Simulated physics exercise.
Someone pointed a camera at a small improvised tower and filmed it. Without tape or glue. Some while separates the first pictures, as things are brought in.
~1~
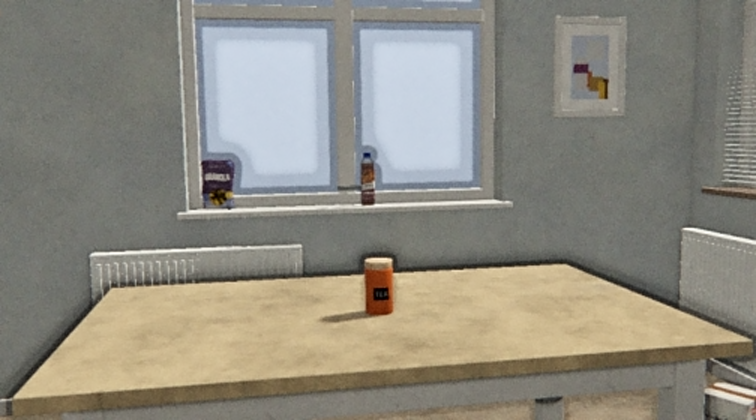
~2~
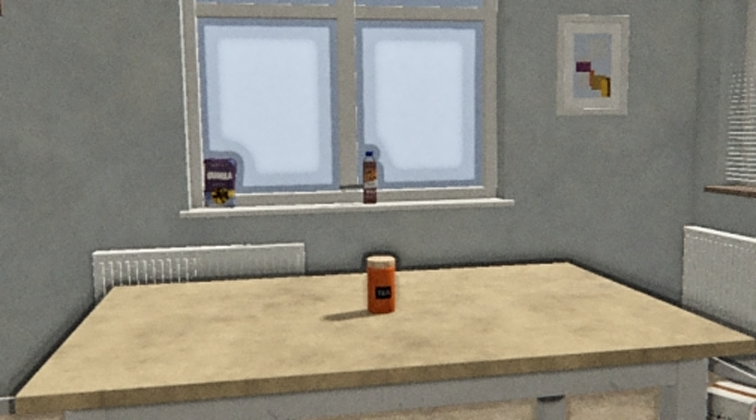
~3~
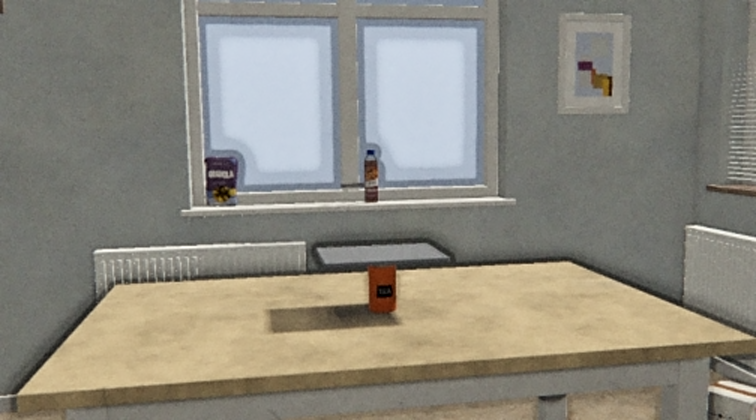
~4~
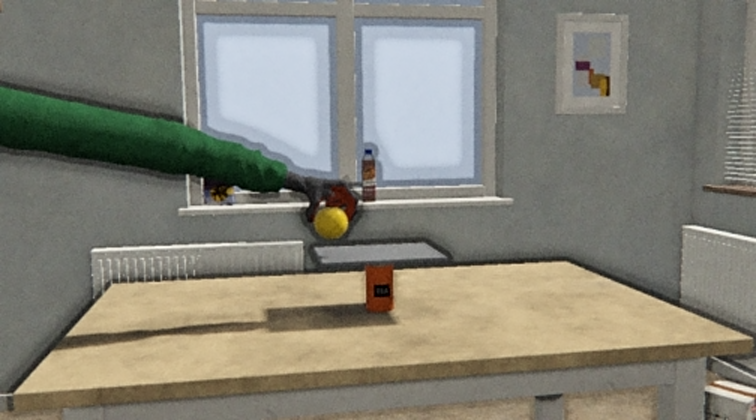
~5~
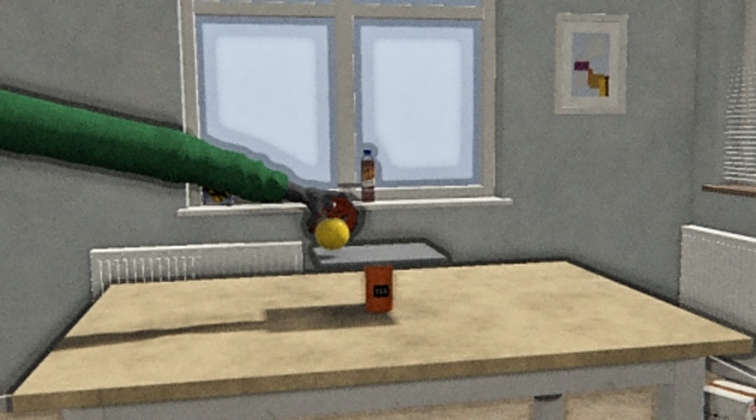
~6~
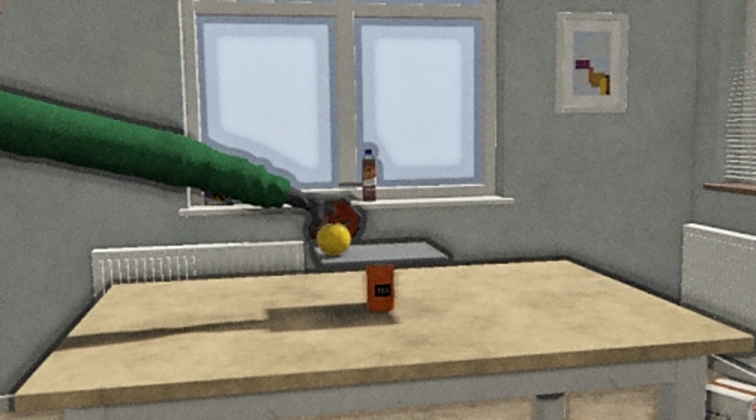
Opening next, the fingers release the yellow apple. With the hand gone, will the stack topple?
Basically, the build is unsound there.
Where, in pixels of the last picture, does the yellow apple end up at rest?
Roughly at pixel (273, 304).
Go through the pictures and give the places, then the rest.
The last thing is not in view yet, in the first frame.
The last thing is not in view yet, in the second frame.
The last thing is not in view yet; grey lid (380, 255), in the third frame.
Coming down; yellow apple (331, 223); grey lid (377, 254), in the fourth frame.
Coming down; yellow apple (332, 234); grey lid (377, 255), in the fifth frame.
Set down, still held; yellow apple (334, 239); grey lid (378, 254), in the sixth frame.
Then, 0.40 s later than the last frame, yellow apple now fallen; grey lid tilted by 49°.
Then, 0.50 s later than the last frame, grey lid tilted by 60°.
Then, 0.70 s later than the last frame, grey lid now fallen.
Then, 1.00 s later than the last frame, things are still on the move.
When it is over, fallen, grey lid and yellow apple; orange jar as before. End places, in pixels of the last picture, yellow apple near (273, 305). The stack comes apart.
